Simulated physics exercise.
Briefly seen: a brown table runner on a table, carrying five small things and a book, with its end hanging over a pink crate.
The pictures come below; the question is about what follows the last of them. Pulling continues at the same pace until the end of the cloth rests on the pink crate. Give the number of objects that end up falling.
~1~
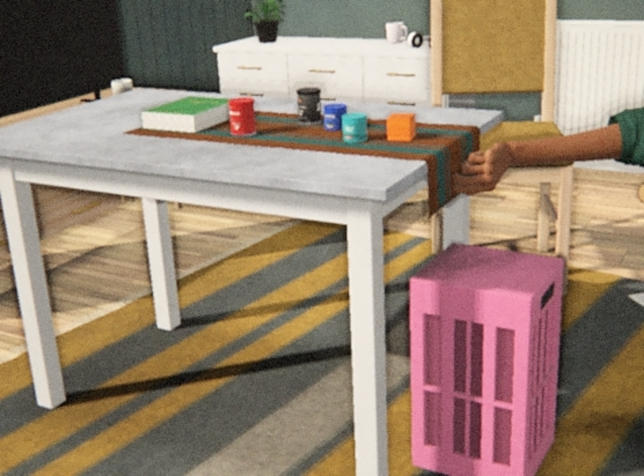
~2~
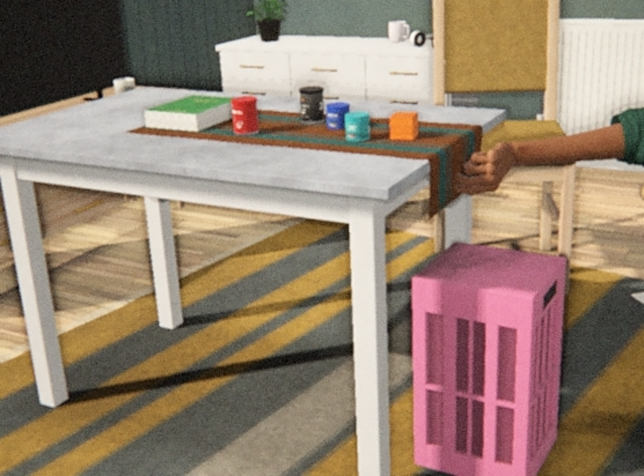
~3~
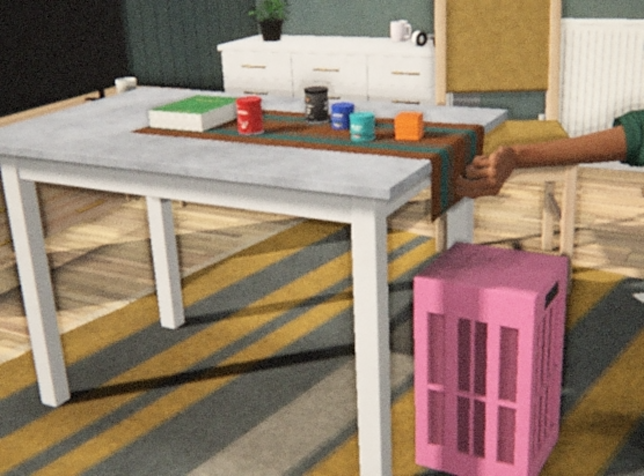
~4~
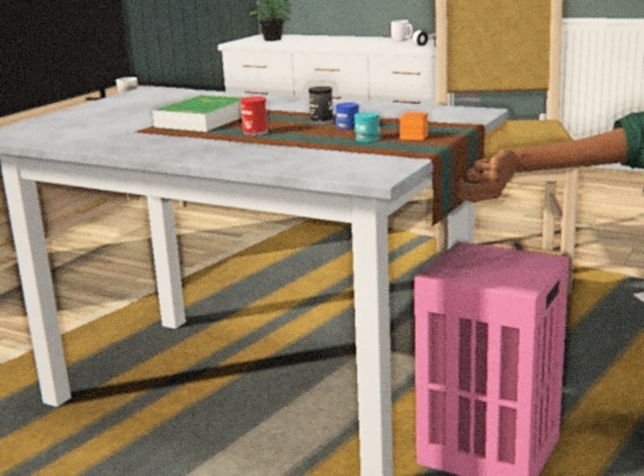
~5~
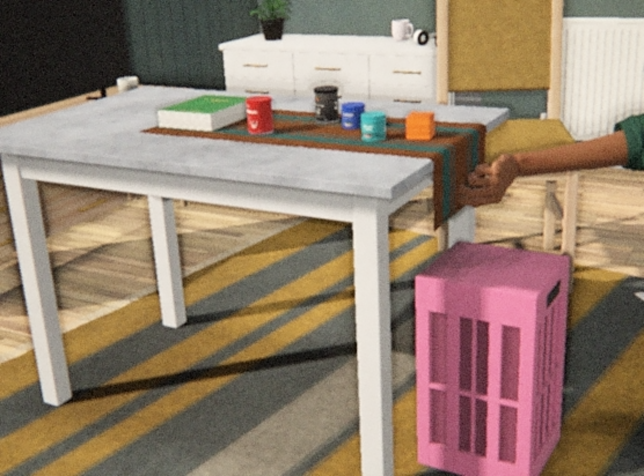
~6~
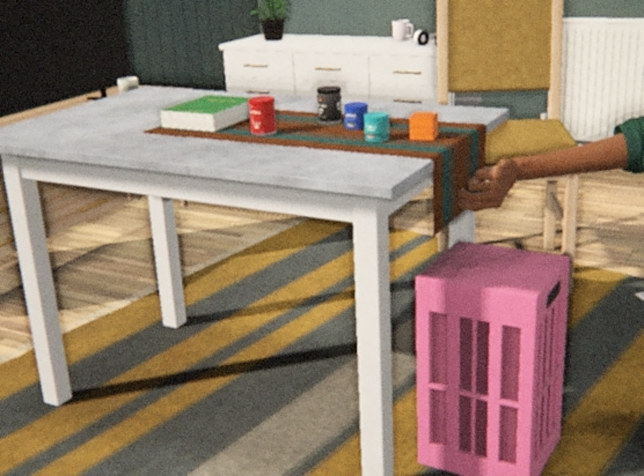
The number is one.
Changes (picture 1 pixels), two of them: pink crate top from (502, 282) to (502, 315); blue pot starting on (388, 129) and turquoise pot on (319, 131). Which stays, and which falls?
Looks like the blue pot ends up down, and the turquoise pot hangs in there.
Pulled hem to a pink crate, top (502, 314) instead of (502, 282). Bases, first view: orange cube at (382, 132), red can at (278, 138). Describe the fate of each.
The orange cube? Lost. The red can? Safe.
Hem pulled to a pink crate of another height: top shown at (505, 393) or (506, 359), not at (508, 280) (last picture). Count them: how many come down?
If so, 4 and 3.
Early on, hem on the crate; orange cube gone.
Finally, hem on the crate; orange cube gone. It carries off one.
